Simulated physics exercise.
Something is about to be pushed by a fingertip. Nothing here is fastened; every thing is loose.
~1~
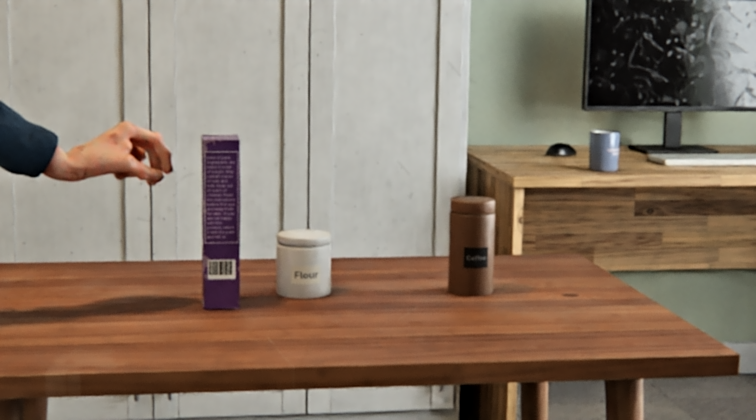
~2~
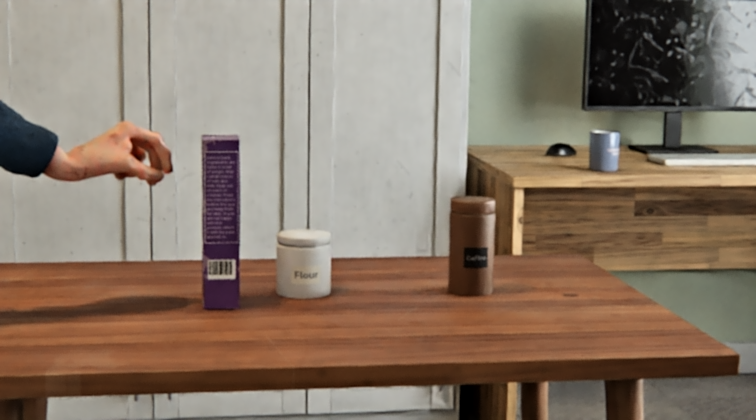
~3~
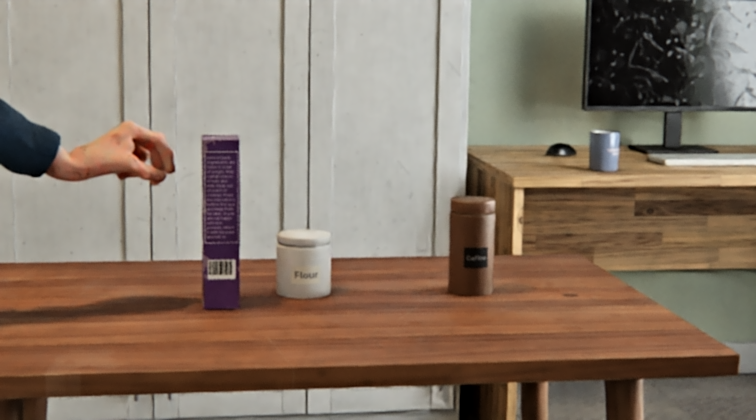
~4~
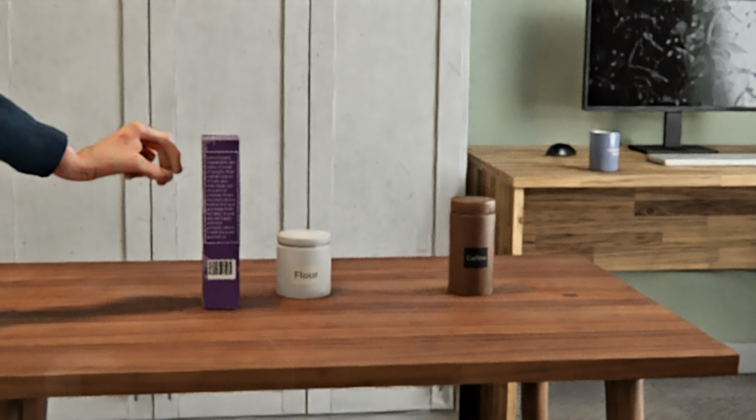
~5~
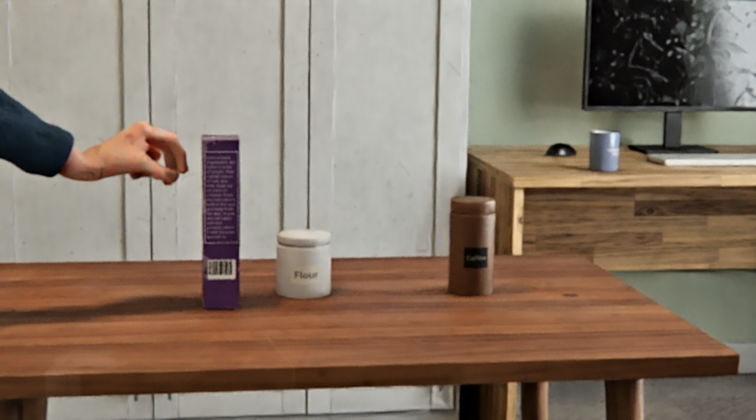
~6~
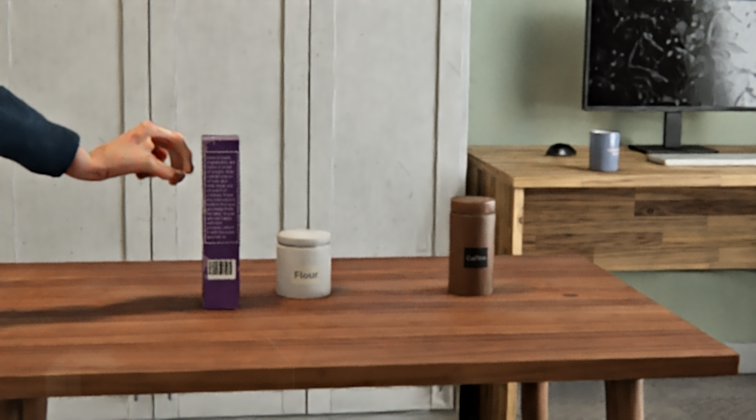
A wooden table stands before pale panelled doors, seen from the front and slightly above, with a desk, dark monitor and grey mug behind at right. On the table are a tall purple carton at left, a white lidded flour jar beside it, and a brown canister further right. A dark-sleeved hand at left hovers, then inches right toward the carton, while the objects and camera stay still.
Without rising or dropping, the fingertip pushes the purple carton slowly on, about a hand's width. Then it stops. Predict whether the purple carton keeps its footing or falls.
It falls.
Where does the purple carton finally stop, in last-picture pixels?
In the last picture, near pixel (330, 286).
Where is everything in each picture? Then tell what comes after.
In the first frame, purple carton (221, 222).
In the second frame, purple carton (221, 222).
In the third frame, purple carton (221, 222).
In the fourth frame, purple carton (221, 222).
In the fifth frame, purple carton (221, 222).
In the sixth frame, purple carton (221, 222).
Then, 0.70 s past the last view, purple carton rocked 32° from its first pose near (269, 224).
Then, 0.90 s past the last view, purple carton on its side near (327, 283).
Finally, down or leaning hard on the table, purple carton. Final places as the last picture's camera would see them, purple carton near (330, 286).
